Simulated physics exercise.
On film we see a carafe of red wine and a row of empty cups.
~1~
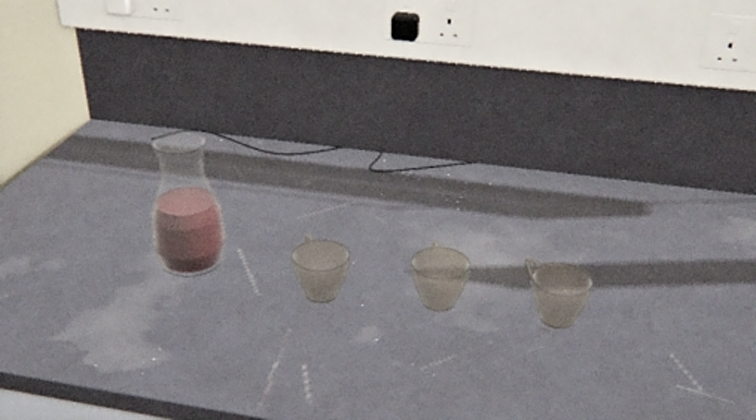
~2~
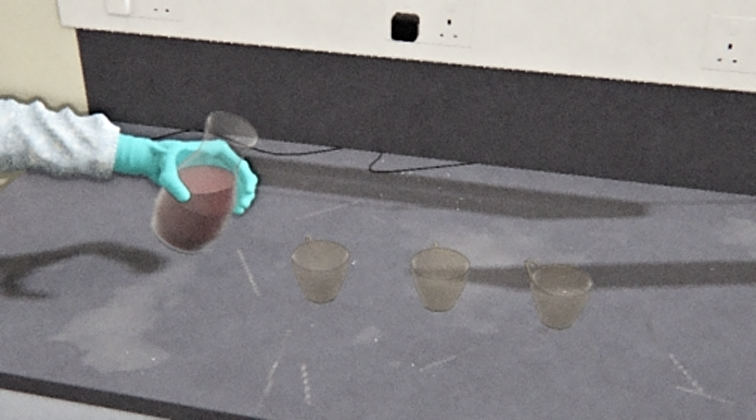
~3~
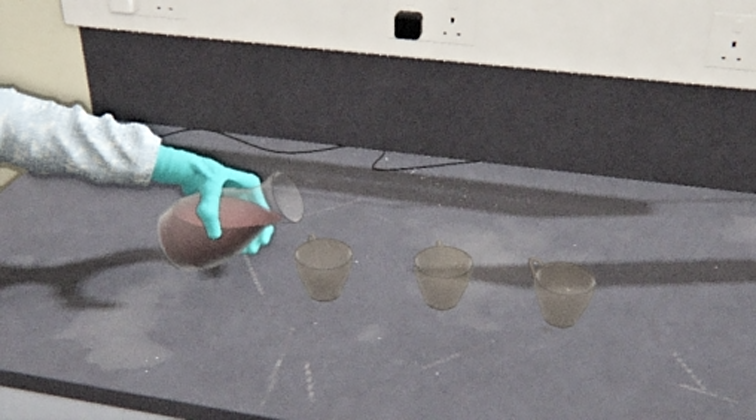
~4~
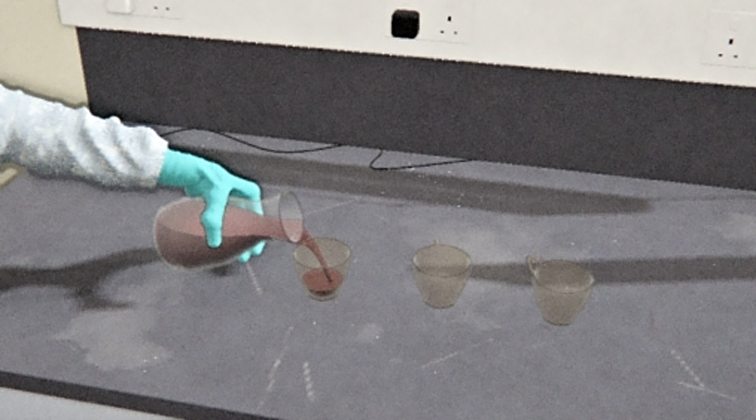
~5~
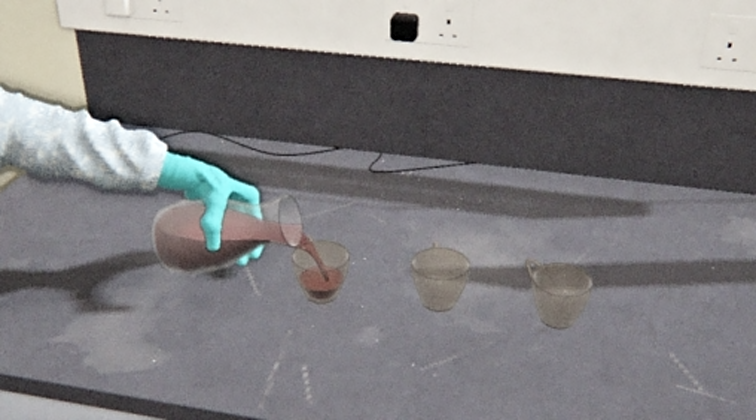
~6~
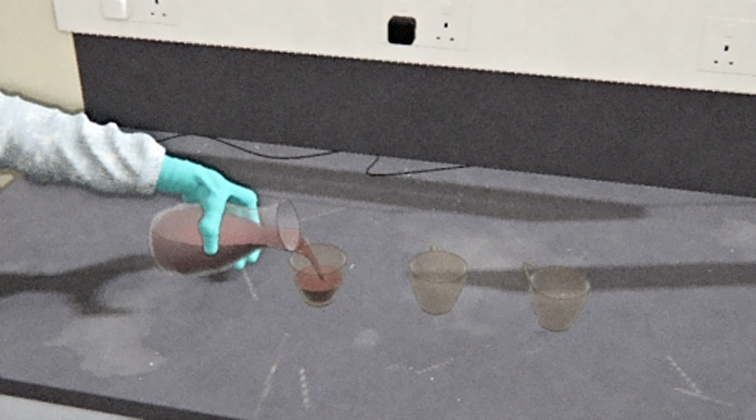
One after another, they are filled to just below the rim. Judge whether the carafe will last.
It will be sufficient, I'd bet.
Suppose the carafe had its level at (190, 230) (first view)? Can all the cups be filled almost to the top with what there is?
With that start level the supply won't stretch far enough.
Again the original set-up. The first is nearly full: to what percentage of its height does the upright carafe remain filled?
Roughly 35 %.
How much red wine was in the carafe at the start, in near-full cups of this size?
About 4.0.
A moment on, the first is about two thirds full.
Further on, the first is done and the carafe has about three quarters of its load.
When it is over, all three are full and about a quarter of the red wine is over.
